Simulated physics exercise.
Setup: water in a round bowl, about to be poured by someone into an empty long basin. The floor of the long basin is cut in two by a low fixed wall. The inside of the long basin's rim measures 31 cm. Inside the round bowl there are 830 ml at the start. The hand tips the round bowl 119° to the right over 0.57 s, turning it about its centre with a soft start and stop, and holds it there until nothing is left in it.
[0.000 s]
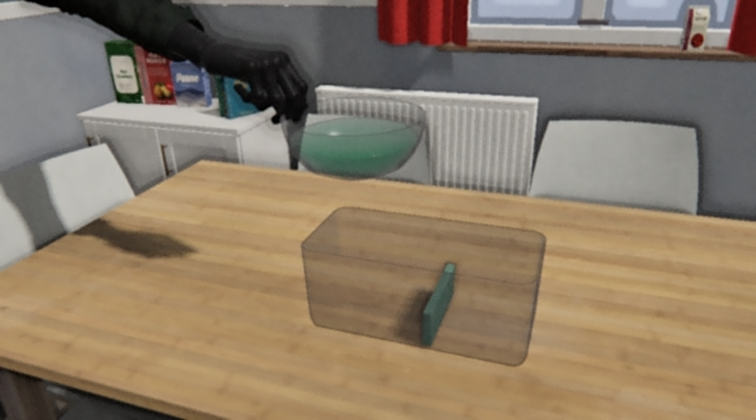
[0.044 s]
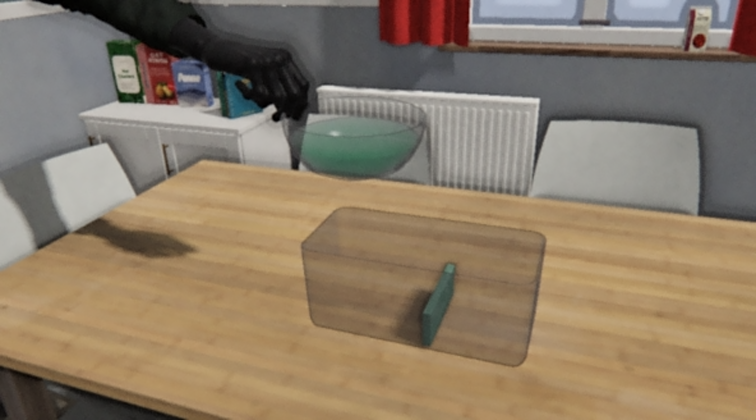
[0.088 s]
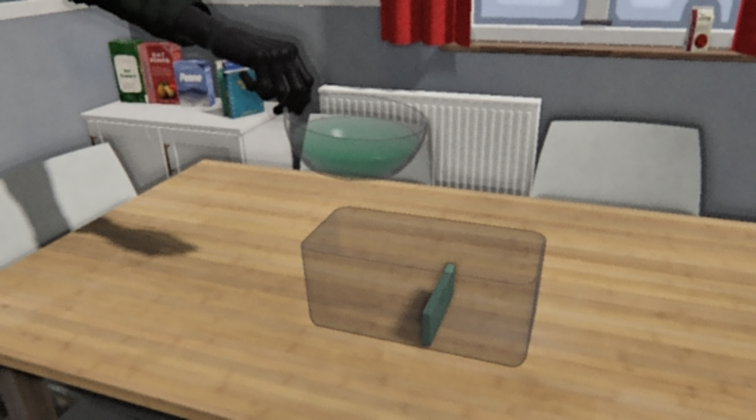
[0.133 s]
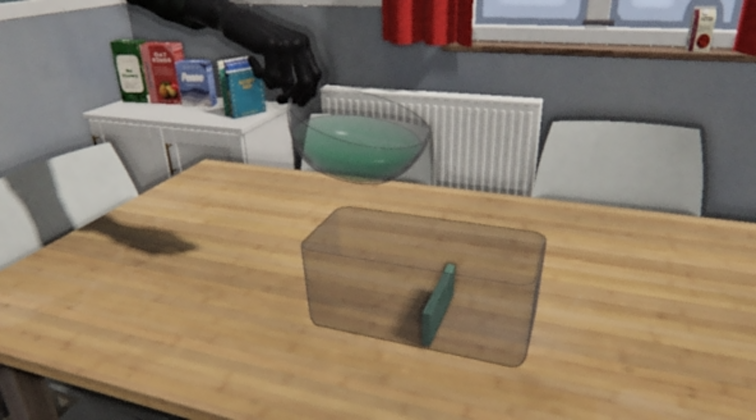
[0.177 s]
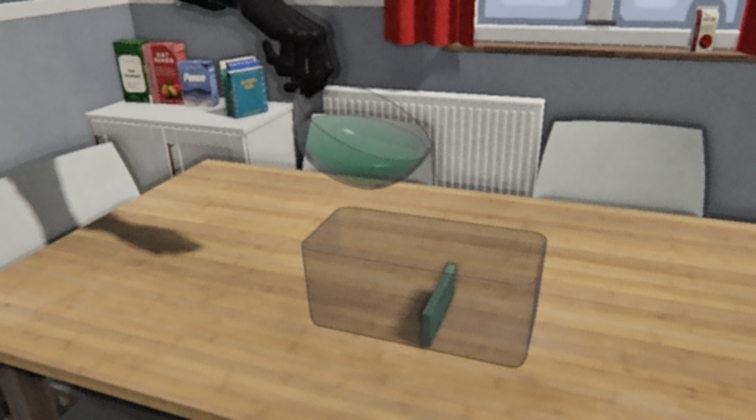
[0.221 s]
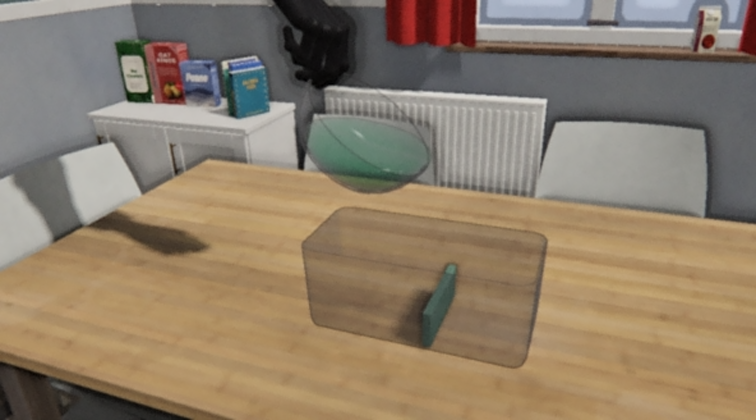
A round clear bowl of green-tinted water tilts slowly to the right, then more steeply, beside a black-gloved hand that shifts slightly rightward above a wooden table, where a long transparent basin stands with a small green object visible.
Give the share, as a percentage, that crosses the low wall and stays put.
Around 47 %.
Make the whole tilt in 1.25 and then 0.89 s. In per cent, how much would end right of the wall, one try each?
Try 1: Approx. 65 %; try 2: Approx. 55 %.
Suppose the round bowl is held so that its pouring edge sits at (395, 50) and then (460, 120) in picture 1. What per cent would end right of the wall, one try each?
In turn about 35 and 70 per cent.
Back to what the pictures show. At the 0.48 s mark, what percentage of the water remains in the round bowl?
Near 2 in a hundred.
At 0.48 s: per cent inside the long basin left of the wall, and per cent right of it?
I'd say some 34 in a hundred on the left and 48 on the right.
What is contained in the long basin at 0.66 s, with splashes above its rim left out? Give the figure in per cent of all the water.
Some 78 percent.
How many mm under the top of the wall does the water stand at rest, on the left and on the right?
About 38 mm on the left, about 30 mm on the right.
Then, 0.48 s in, the tilt is 111° and 2 per cent is still to pour, 34 is left of the wall and 49 right of it.
Then, 0.66 s in, the tilt is 119° and 0 per cent is still to pour, 42 is left of the wall and 36 right of it.
Then, 0.86 s in, the tilt is 119° and 1 per cent is still to pour, 43 is left of the wall and 46 right of it.
Then, 1.07 s in, the tilt is 119° and 0 per cent is still to pour, 46 is left of the wall and 47 right of it.
Finally, 46 per cent lies left of the wall, 47 right of it and 7 outside.
